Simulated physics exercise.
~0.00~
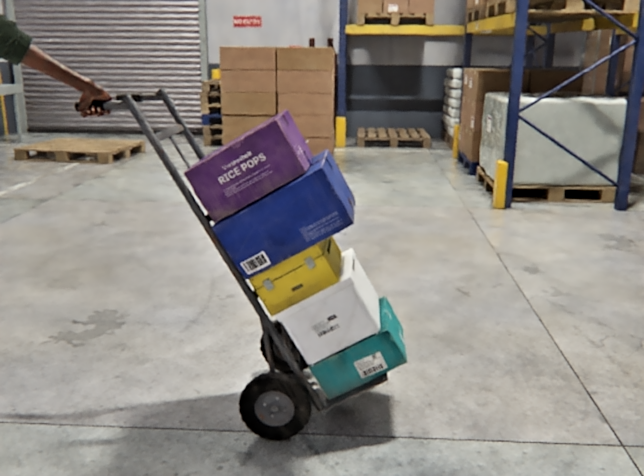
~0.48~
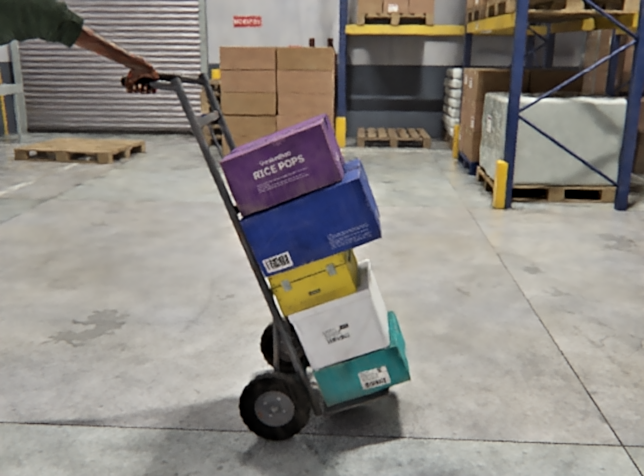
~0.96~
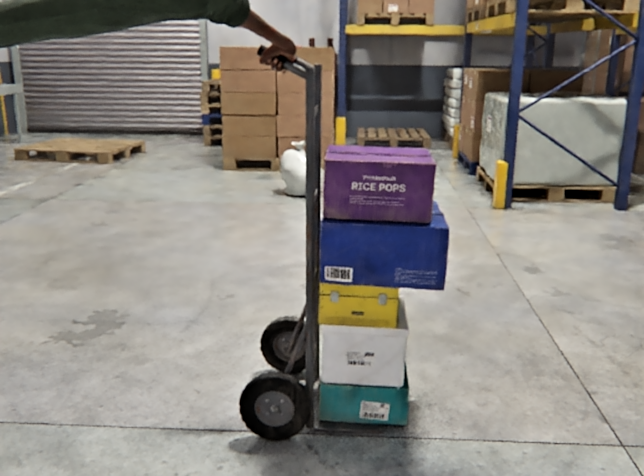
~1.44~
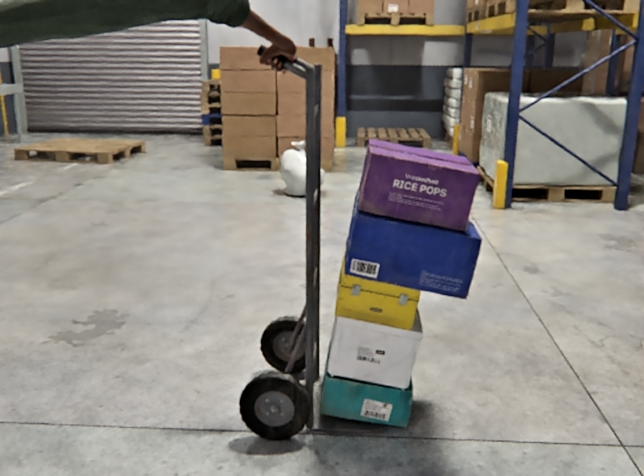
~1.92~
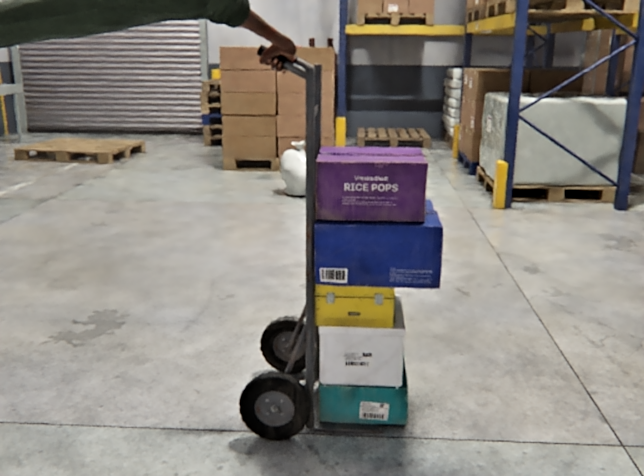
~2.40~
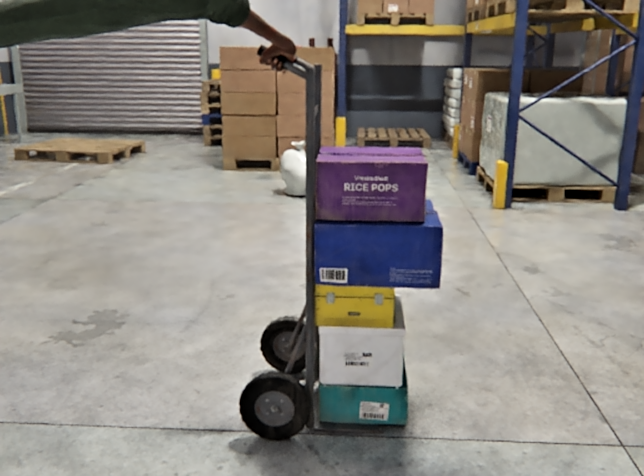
In a warehouse, a hand swung a leaning hand truck upright with five stacked boxes on it, and the stack tipped a little to the right, away from the frame, then rocked back and settled against it with nothing fallen.
